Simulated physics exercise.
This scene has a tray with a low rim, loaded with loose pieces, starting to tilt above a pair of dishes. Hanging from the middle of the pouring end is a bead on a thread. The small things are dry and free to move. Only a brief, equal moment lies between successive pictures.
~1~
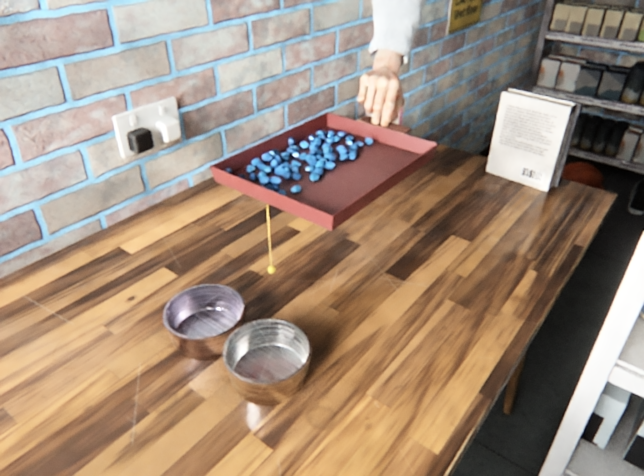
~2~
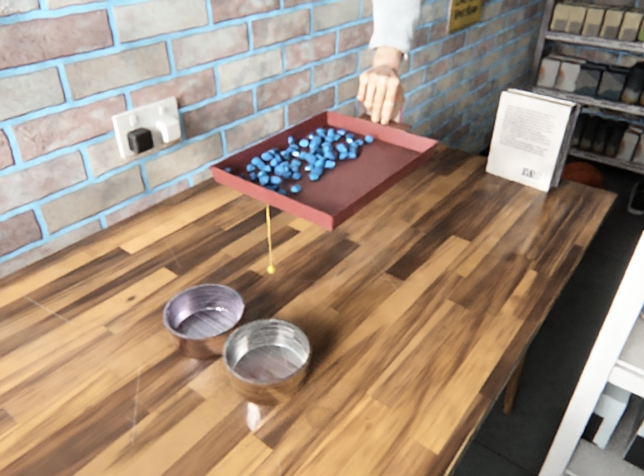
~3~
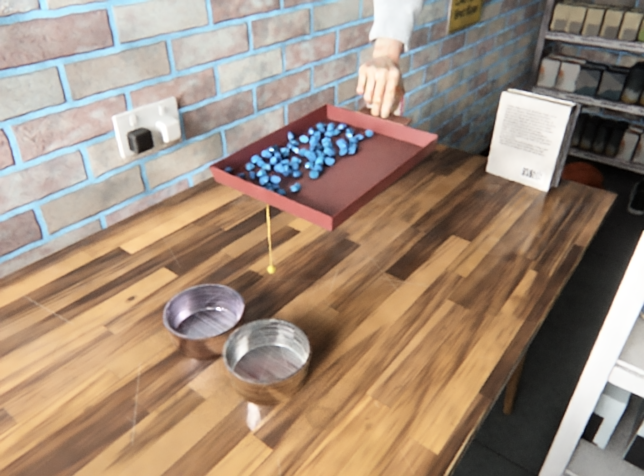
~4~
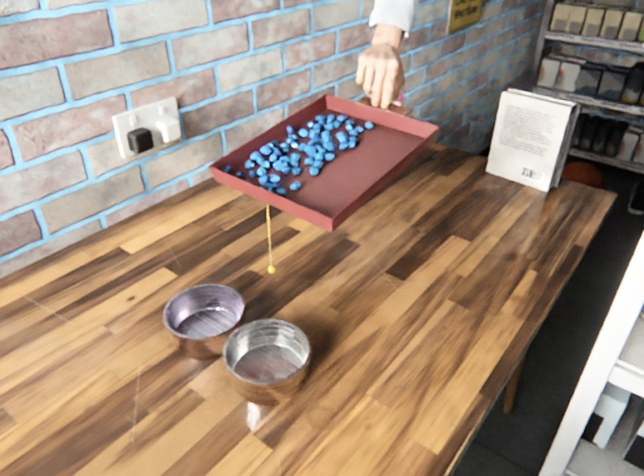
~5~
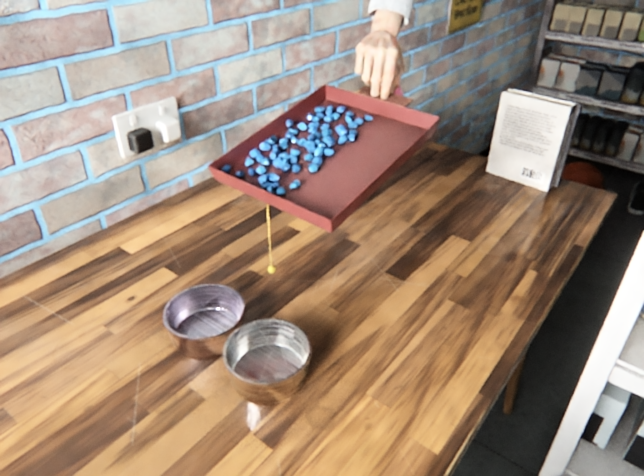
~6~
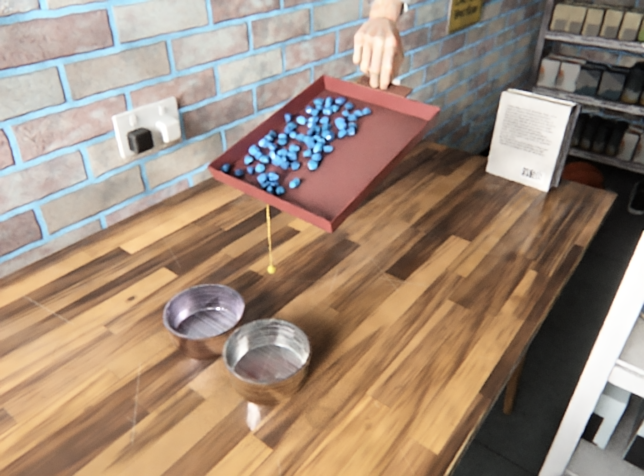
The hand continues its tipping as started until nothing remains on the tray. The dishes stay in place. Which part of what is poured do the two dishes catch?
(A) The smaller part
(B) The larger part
The answer is A.
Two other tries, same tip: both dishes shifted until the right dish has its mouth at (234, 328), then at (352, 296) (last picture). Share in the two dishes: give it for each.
Close to 30 in a hundred, then close to 0 in a hundred.
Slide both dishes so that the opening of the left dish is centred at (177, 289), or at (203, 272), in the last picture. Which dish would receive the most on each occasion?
Try 1: The dish to the right; try 2: The dish to the right.
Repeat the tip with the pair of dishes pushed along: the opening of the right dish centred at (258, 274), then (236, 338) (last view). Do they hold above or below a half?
At place one a lesser share; at place two a lesser share.
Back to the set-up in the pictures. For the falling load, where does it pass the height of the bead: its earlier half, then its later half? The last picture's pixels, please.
Early half (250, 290), late half (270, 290).
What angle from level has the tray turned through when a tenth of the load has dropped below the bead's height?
Angle reached: About 100°.
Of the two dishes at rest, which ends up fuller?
Of the two, the left-side one is the fuller.
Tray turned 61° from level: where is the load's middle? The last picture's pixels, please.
The load is centred near (267, 183).
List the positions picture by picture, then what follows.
Corners of the pouring end near (214, 166) and (332, 214), level; middle of the load near (311, 159), aquarium stones; left dish near (176, 341); right dish near (238, 385); bead on its thread near (272, 270), in the first picture.
Corners of the pouring end near (214, 166) and (332, 214), level; middle of the load near (311, 158), in the second picture.
Corners of the pouring end near (213, 166) and (332, 215), tipped barely, lowest at the right corner; middle of the load near (311, 154), in the third picture.
Corners of the pouring end near (212, 165) and (331, 216), tipped a little, lowest at the right corner; middle of the load near (310, 150), in the fourth picture.
Corners of the pouring end near (212, 165) and (330, 218), tipped a little, lowest at the right corner; middle of the load near (309, 145), in the fifth picture.
Corners of the pouring end near (211, 165) and (330, 219), tipped a little, lowest at the right corner; middle of the load near (309, 140); left dish near (176, 341); right dish near (238, 385), in the sixth picture.
Shortly afterwards, tray tipped steeply; all but a few on the tray; only a few in the air.
Next, tray tipped past a quarter turn; near half on the tray; only a few in the right dish; a little in the left dish; a little outside both; near a third in the air.
Some moments later, tray tipped past a quarter turn; a little in the right dish; near a quarter in the left dish; near two thirds outside both.
In the end, tray tipped past a quarter turn; a little in the right dish; near a quarter in the left dish; near two thirds outside both.
